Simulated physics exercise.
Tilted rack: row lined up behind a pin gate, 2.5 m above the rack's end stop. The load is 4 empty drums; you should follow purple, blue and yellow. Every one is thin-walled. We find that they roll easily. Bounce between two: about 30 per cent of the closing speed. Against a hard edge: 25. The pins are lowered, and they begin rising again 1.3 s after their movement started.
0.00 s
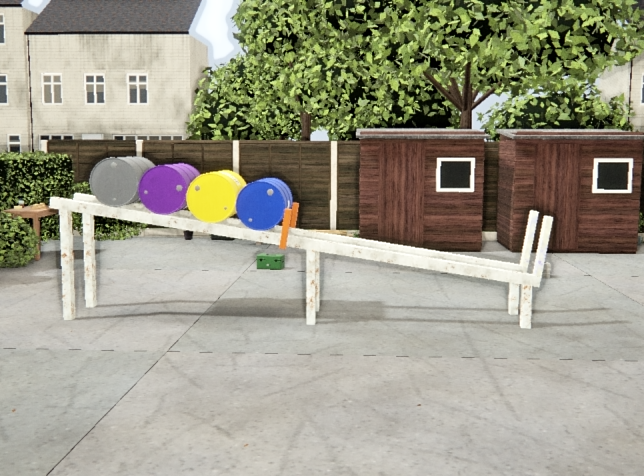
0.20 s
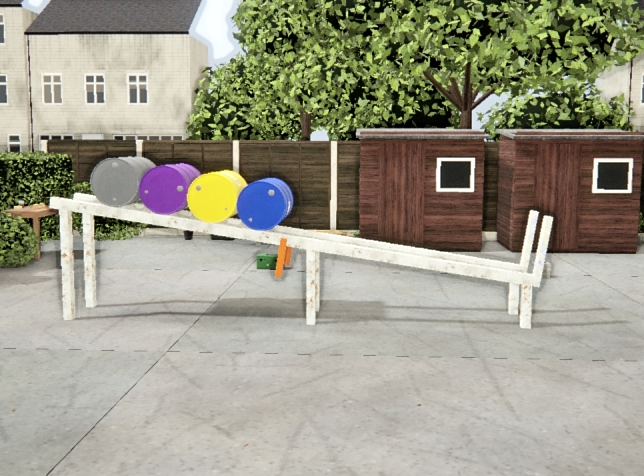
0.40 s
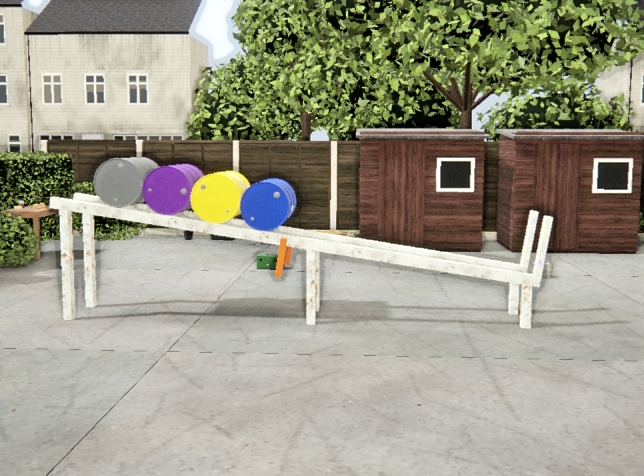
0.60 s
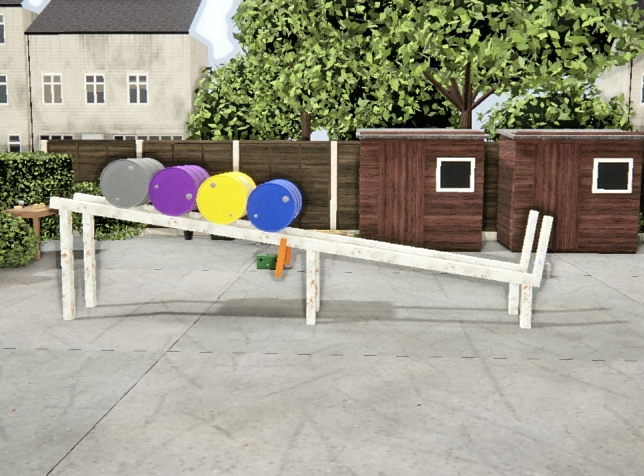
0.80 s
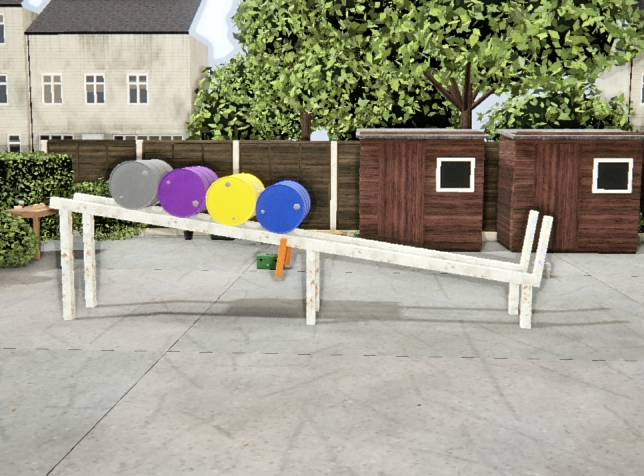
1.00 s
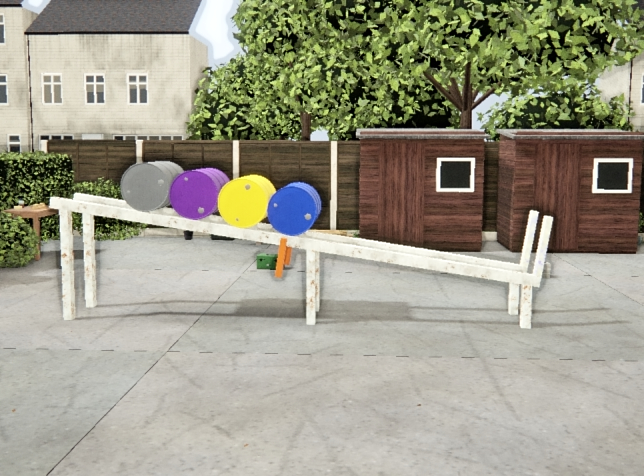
Four barrels, gray, purple, yellow and blue, sat in a row on a sloping white wooden rack until an orange bar in front of them dropped, and they rolled a short way down to the right together.
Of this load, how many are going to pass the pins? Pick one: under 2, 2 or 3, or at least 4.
2 or 3.
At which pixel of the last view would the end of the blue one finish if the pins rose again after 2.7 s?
Around pixel (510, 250).
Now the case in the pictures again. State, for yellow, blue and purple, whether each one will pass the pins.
Yellow escapes; blue escapes; purple is stopped.
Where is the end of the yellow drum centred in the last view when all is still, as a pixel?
In the last picture it sits near (464, 239).
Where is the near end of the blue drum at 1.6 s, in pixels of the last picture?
I'd put it somewhere around (345, 220) in that view.
By 1.3 s, purple is on the rails, 70 cm above the pins, rolling right; blue is on the rails, 25 cm below the pins, rolling right; yellow is on the rails, 20 cm above the pins, rolling right; 1 below the pins.
By 1.6 s, purple is on the rails, 50 cm above the pins, rolling right; blue is on the rails, 55 cm below the pins, rolling right; yellow is in the air, 10 cm above the pins, rolling right; 1 below the pins.
By 1.9 s, purple is on the rails, 30 cm above the pins, rolling right; blue is on the rails, 90 cm below the pins, rolling right; yellow is in the air, 10 cm below the pins, rolling right; 2 below the pins.
Finally (3.2 s), purple is on the rails, 25 cm above the pins; blue is on the rails, 215 cm below the pins; yellow is on the rails, 170 cm below the pins; 2 below the pins.
